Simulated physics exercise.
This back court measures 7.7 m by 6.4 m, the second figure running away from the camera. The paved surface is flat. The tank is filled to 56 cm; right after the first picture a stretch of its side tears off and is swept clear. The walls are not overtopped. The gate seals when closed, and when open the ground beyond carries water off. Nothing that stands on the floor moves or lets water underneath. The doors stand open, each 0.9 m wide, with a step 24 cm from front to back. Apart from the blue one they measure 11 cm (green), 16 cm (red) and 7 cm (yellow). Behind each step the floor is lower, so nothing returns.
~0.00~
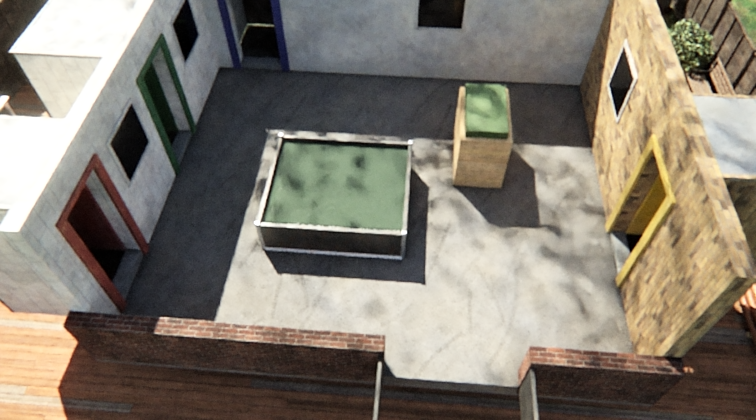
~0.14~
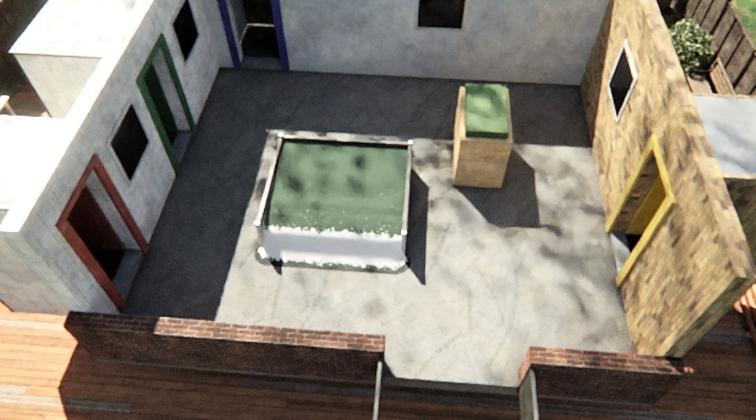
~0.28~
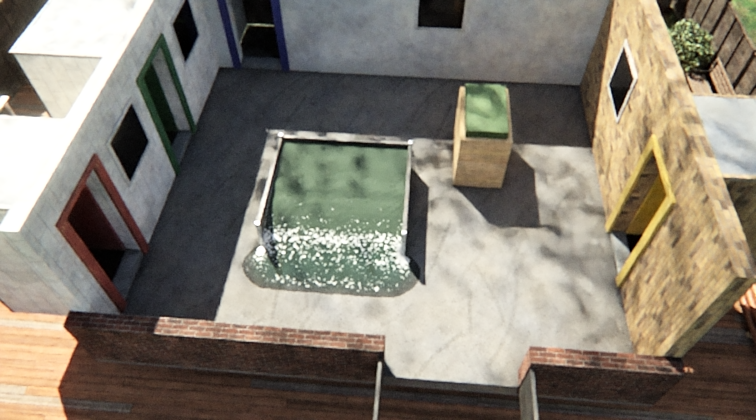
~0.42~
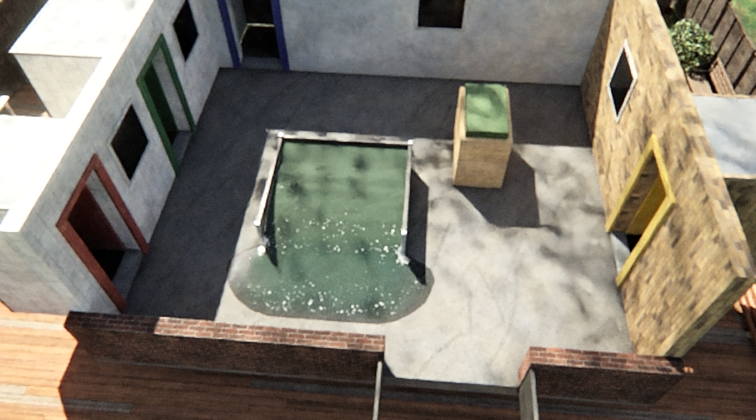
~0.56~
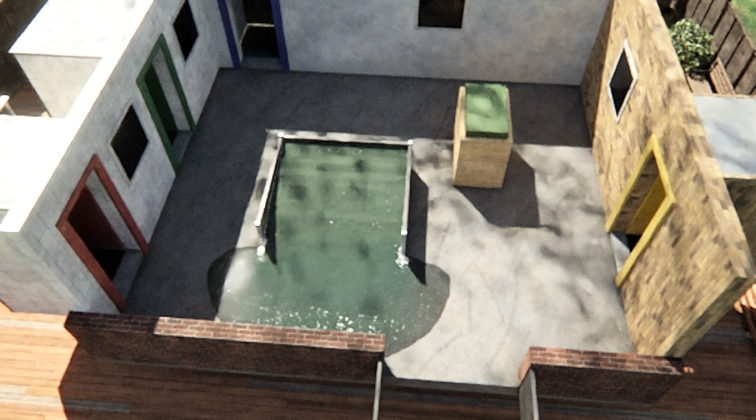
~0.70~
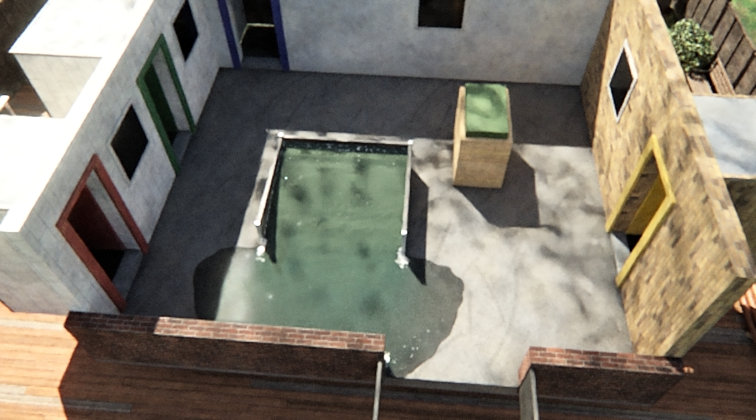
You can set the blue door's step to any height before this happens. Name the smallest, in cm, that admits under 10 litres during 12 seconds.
About 9.5 cm.
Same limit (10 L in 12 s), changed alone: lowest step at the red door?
About 22 cm at red.
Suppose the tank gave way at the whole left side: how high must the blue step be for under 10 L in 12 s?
Then roughly 19 cm.
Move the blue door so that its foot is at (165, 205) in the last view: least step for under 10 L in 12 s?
About 5.5 cm.
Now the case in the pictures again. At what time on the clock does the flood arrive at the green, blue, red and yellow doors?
Arrival: Green 3.2 s, blue 4.5 s, red 2.0 s, yellow 3.8 s.
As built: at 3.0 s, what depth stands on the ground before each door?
Depths in cm: Green 1, blue 0, red 25, yellow 0.
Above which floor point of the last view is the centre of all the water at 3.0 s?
Around (307, 280).
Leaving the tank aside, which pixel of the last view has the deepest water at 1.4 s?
Near (317, 343).
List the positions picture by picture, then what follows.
The tank at (339, 185) is whole and still, 56 cm deep; the blue door at (254, 29) is dry, in the first picture.
The gap is at (332, 243), the front 0.3 m out at (264, 259); the back of the tank holds 56 cm, in the second picture.
Water pours out at (333, 244) and has run 0.8 m, to (292, 287); about 11 cm deep outside, 56 cm at the back, in the third picture.
The front is at (267, 310), 1.2 m from the gap at (333, 245); 3.1 m2 of floor is wet, 56 cm left at the back, in the fourth picture.
The gap is at (333, 245), the front 1.8 m out at a hidden place; the back of the tank holds 52 cm, in the fifth picture.
The gap is at (333, 246), the front 2.0 m out at a hidden place; the back of the tank holds 47 cm; the blue door at (254, 29), 5.0 m from the gap, is still 4.7 m from the nearest water, in the sixth picture.
After 1.4 s water covers 20 % of the floor, deepest (40 cm) near (317, 343); it has not reached the blue door.
After 3.0 s water covers 30 % of the floor, deepest (32 cm) near (111, 338); it has not reached the blue door.
After 12.0 s water covers 95 % of the floor, deepest (8 cm) near (586, 150); 6 cm at the blue door, 0 litres in over its 13 cm step.
At the blue door as built, the water arrived by 4.7 s and peaked near 13 cm at 5.2 s.
Run again over the same 12 s with other heights there, 22 litres in over 8 cm, 1 litre over 11.5 cm. The limit of 10 litres is kept from about 9.5 cm up.
